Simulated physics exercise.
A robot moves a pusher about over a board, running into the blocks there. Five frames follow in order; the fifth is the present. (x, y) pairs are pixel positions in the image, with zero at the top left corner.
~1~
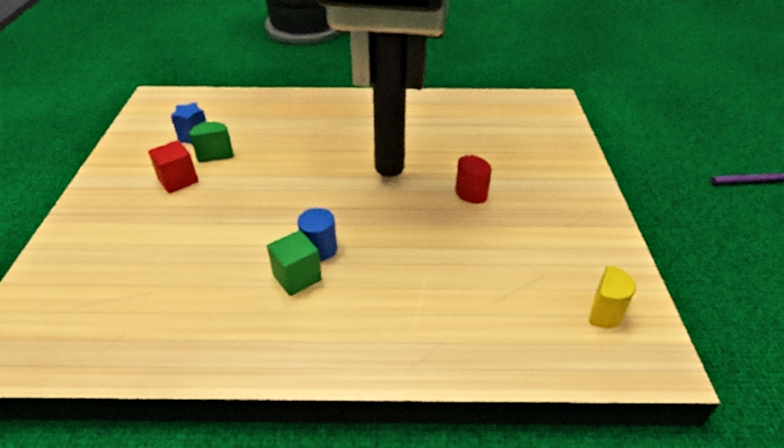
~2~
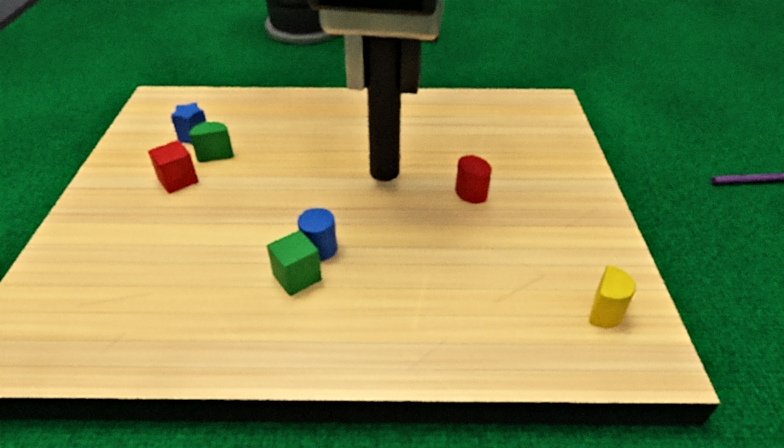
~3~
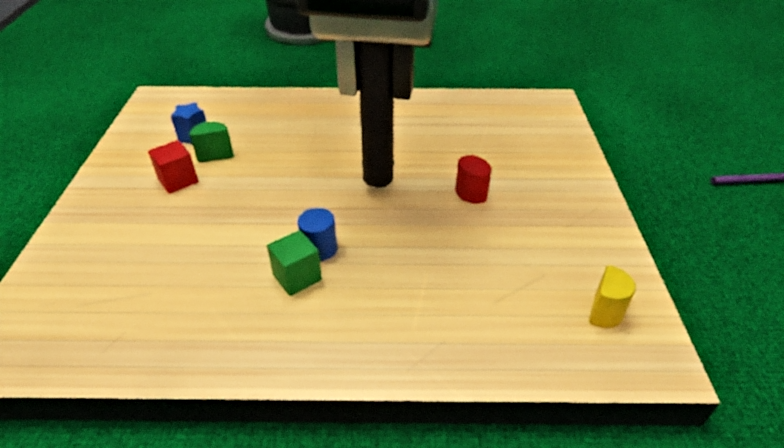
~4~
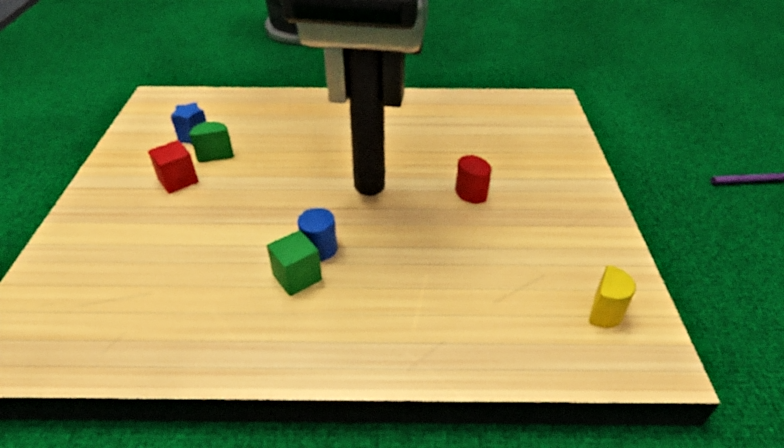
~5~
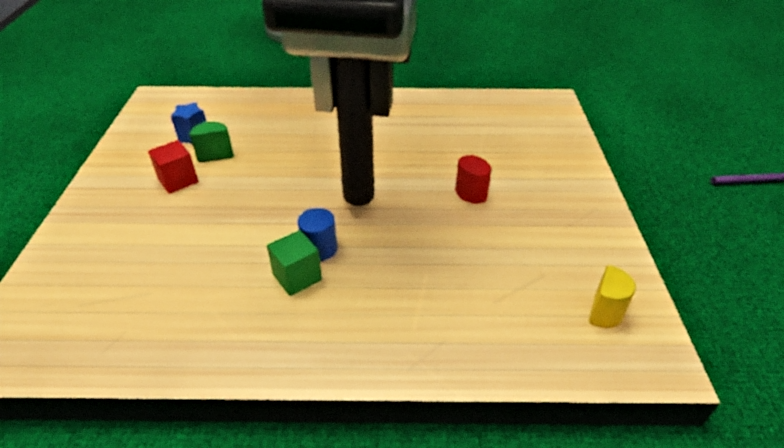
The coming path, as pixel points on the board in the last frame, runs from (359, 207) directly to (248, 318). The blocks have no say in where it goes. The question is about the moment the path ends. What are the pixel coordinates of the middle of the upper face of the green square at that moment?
Most likely (229, 328).
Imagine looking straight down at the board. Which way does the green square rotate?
From above, the turn goes anticlockwise.
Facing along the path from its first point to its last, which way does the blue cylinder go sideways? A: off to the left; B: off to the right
The one that fits is B, off to the right.
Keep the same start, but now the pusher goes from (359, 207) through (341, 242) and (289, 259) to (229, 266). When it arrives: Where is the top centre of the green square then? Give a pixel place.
When the path ends, it will be at (268, 263).
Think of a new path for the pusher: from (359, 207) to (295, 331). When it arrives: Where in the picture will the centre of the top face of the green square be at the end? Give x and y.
Top centre: (263, 266).
The first path, step by step. One third of the way, pusher (325, 229); green square (282, 256), turned 30° anticlockwise; blue cylinder (298, 230).
Two thirds of the way, pusher (287, 267); green square (254, 288), turned 80° anticlockwise; blue cylinder (244, 259).
At the end, pusher (245, 308); green square (229, 328), turned 110° anticlockwise; blue cylinder (205, 276).
